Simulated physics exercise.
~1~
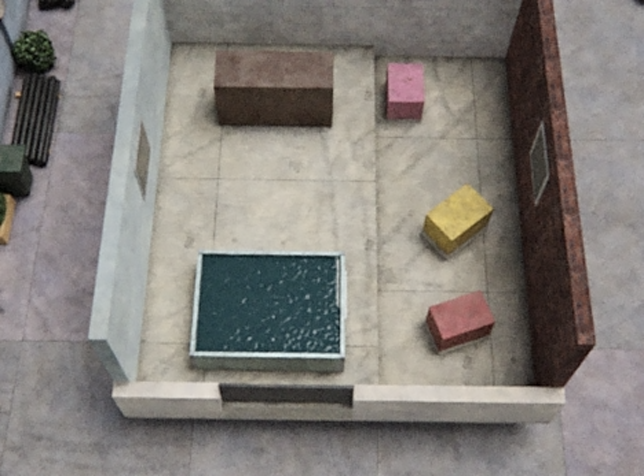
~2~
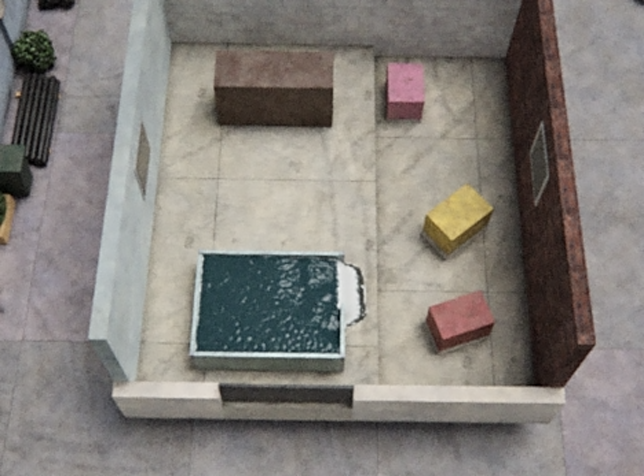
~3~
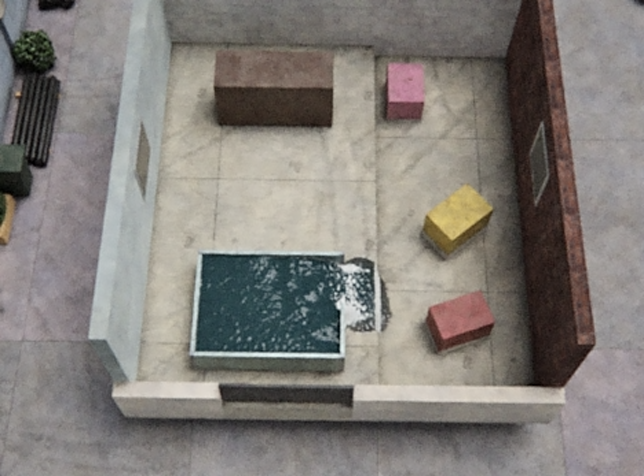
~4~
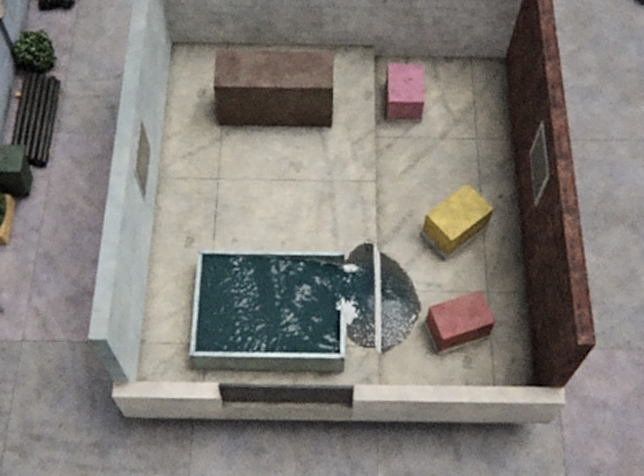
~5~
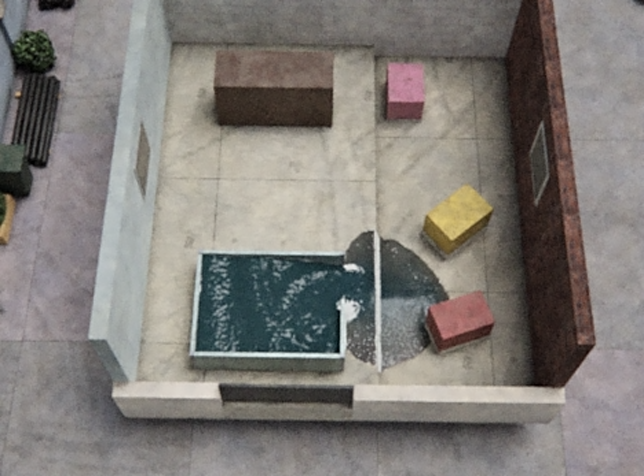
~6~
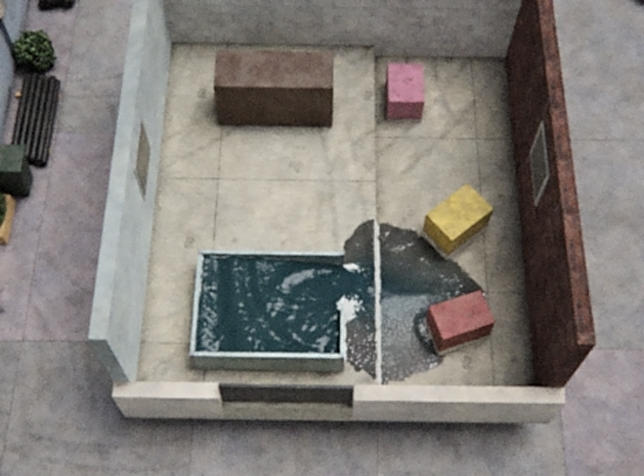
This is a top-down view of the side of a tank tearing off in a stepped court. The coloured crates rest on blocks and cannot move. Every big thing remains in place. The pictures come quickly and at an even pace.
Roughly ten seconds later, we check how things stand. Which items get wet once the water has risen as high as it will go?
The yellow crate ends up wet, the pink crate ends up wet, the red crate ends up wet.
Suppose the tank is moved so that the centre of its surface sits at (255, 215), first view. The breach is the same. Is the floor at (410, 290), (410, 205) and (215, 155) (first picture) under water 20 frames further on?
As listed: Covered, flooded, clear.
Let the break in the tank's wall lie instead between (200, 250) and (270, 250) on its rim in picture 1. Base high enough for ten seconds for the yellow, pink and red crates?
In that case the yellow crate is never flooded, the pink crate is flooded and the red crate is never flooded.
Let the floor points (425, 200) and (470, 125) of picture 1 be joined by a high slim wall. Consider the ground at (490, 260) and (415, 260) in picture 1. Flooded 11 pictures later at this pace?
In order, I'd call them inundated and inundated.
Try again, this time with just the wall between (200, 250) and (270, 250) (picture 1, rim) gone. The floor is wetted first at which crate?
That would be the pink one.
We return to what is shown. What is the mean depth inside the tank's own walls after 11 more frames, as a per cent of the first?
Estimate: Some 62 %.
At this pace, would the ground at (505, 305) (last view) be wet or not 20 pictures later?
That spot: Submerged.
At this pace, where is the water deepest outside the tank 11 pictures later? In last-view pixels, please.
Deepest spot: Near (518, 277).
A moment on, water covers 20 % of the floor; the yellow crate water round its plinth, the pink crate not reached, the red crate water round its plinth.
Next, water covers 30 % of the floor; the yellow crate water round its plinth, the pink crate not reached, the red crate water round its plinth.
Then, water covers 40 % of the floor; the yellow crate water round its plinth, the pink crate water round its plinth, the red crate water round its plinth.
Later, water covers 45 % of the floor; the yellow crate water round its plinth, the pink crate water round its plinth, the red crate water round its plinth.
In the end, water covers 45 % of the floor; the yellow crate was topped, the pink crate was topped, the red crate was topped.
